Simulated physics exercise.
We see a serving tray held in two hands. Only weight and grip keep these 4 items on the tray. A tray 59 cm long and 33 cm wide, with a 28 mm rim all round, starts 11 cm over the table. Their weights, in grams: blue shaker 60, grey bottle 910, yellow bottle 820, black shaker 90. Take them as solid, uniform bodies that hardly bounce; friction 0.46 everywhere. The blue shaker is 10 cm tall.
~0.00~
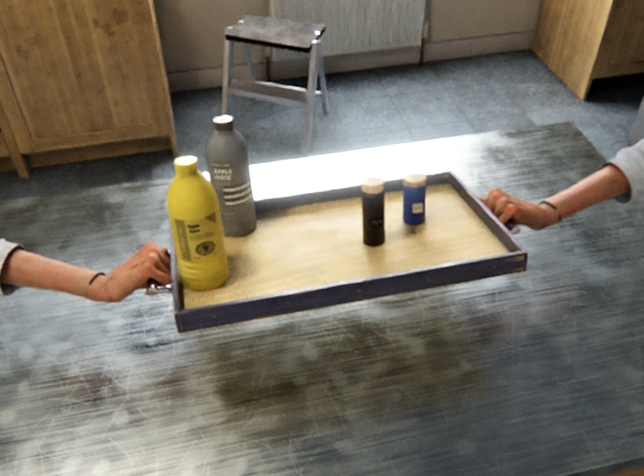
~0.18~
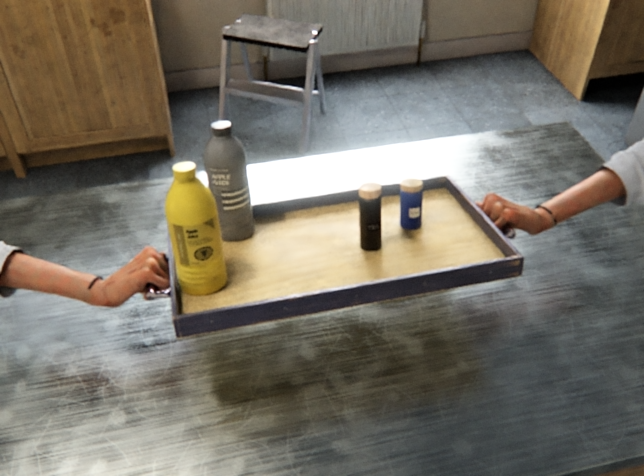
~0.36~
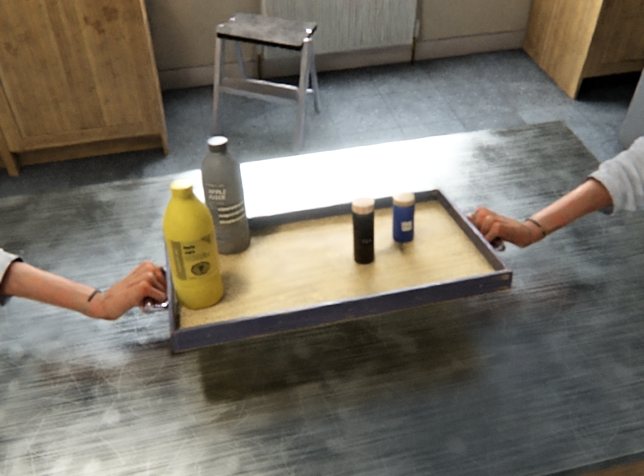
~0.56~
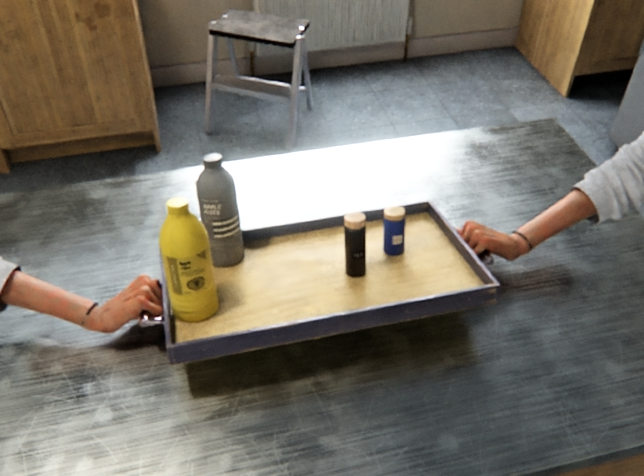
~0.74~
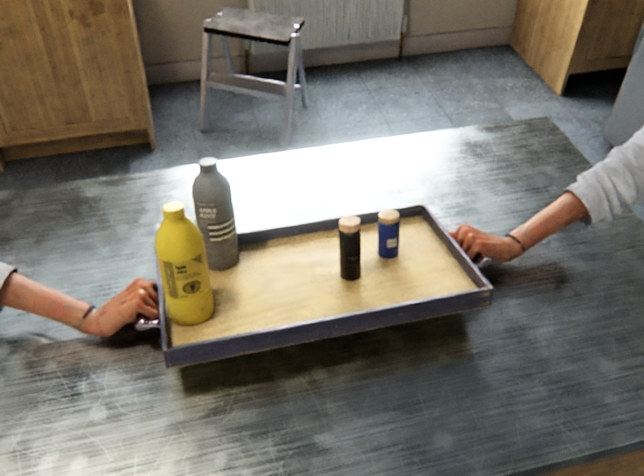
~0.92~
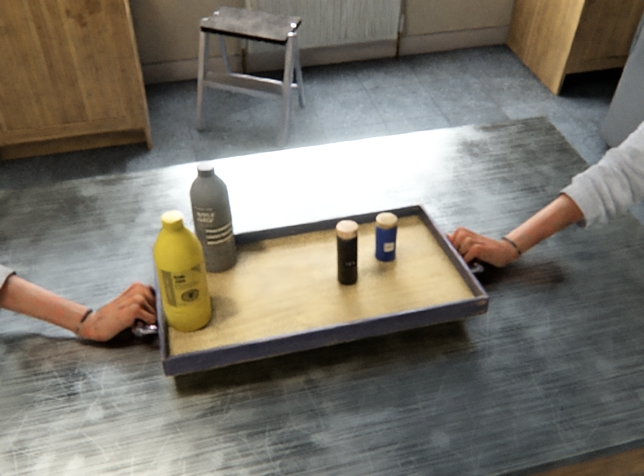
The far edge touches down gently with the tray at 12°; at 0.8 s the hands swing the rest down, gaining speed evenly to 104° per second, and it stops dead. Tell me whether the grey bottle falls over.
The grey bottle keeps standing.
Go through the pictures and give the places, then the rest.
Far edge 11 cm above the table; grey bottle (230, 176); blue shaker (414, 199), in the first frame.
Far edge 10 cm above the table; black shaker (370, 217); blue shaker (411, 204), in the second frame.
Far edge 6 cm above the table; yellow bottle (191, 243); black shaker (364, 231), in the third frame.
Far edge 1 cm above the table; blue shaker (394, 231); yellow bottle (187, 258), in the fourth frame.
Far edge on the table, tray at 12°; black shaker (350, 248); blue shaker (389, 234), in the fifth frame.
Far edge on the table, tray at 9°; grey bottle (212, 216); yellow bottle (181, 270), in the sixth frame.
Around 1.02 s, tray flat on the table.
Finally (1.6 s), all 4 still in place (within 5 cm). In the last view, grey bottle near (214, 225).
